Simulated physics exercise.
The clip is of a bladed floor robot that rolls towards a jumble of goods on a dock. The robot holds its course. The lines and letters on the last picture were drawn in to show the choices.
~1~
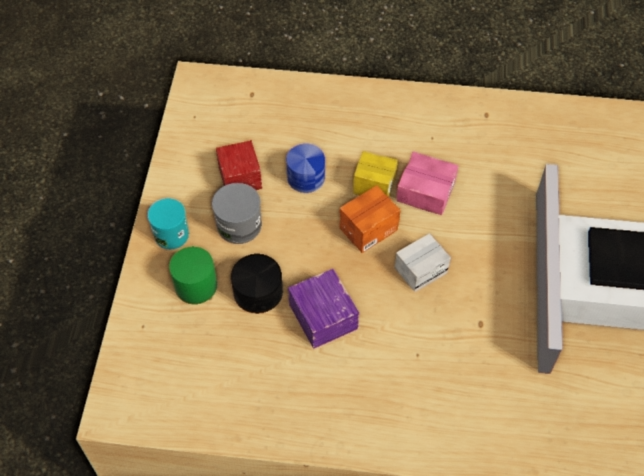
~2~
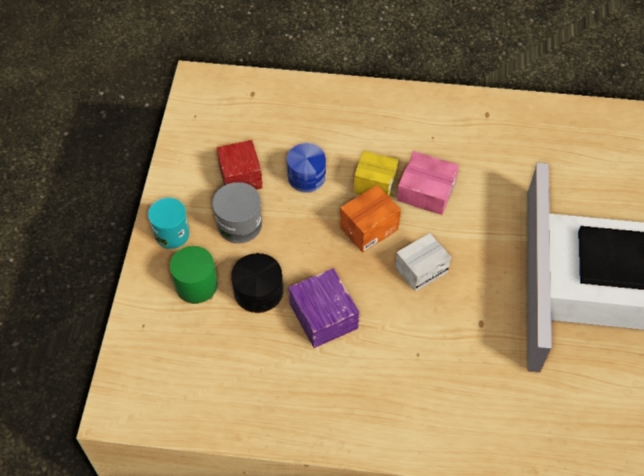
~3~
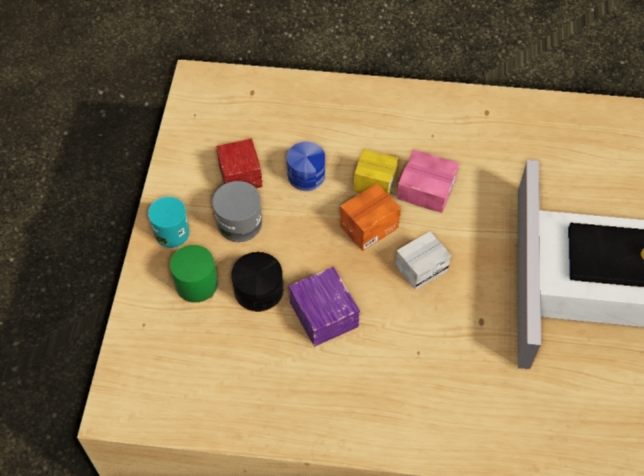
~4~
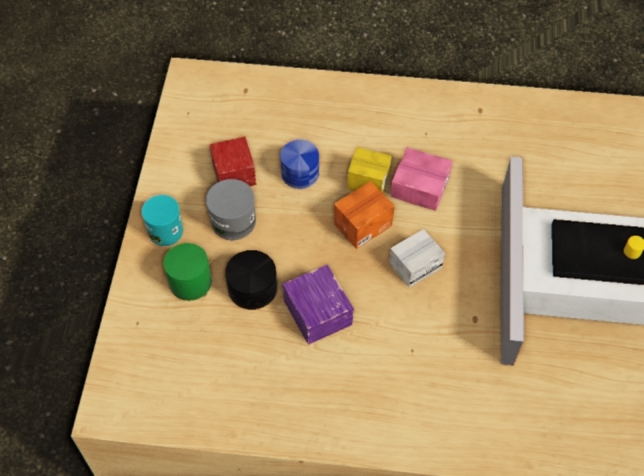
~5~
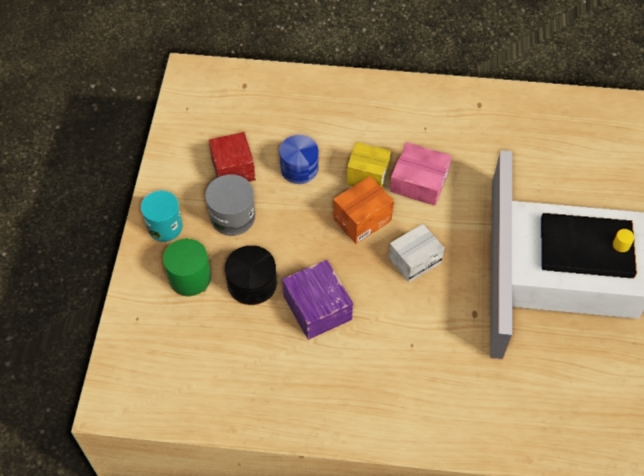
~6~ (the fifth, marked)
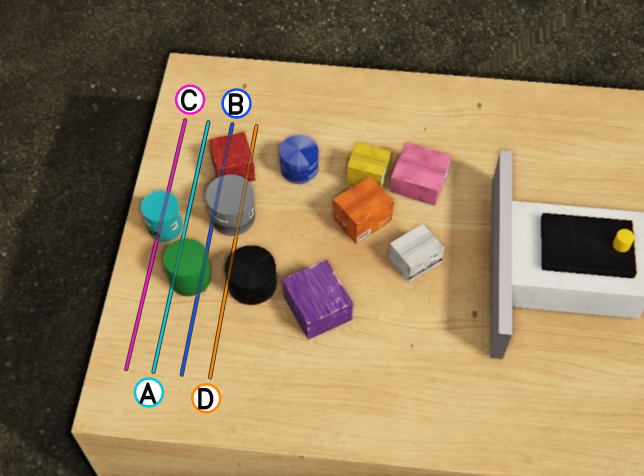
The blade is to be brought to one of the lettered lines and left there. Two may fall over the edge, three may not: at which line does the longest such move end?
It can go as far as D.
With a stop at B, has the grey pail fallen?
By then, no.
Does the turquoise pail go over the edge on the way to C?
Yes.
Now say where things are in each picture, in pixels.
Turquoise pail (169, 225); red crate (239, 168); white parcel (422, 263), in the first picture.
Robot (619, 257); purple crate (324, 308), in the second picture.
Robot (609, 254); green canister (195, 274), in the third picture.
Robot (592, 250); yellow parcel (369, 173), in the fourth picture.
Robot (581, 243); black canister (251, 275); orange box (363, 210); turquoise pail (162, 217), in the fifth picture.
On the marked copy, A at (183, 237); B at (209, 239); C at (158, 234); D at (235, 241).
Taking D. A third of the way, robot (481, 235); yellow parcel (337, 168); pink box (380, 175).
Two thirds of the way, robot (383, 226); red crate (175, 162); green canister (183, 267).
When it is over, robot (310, 219); red crate over the edge; blue canister (147, 145); one fallen.
As for the rest, A drops seven; B drops three; C drops seven.
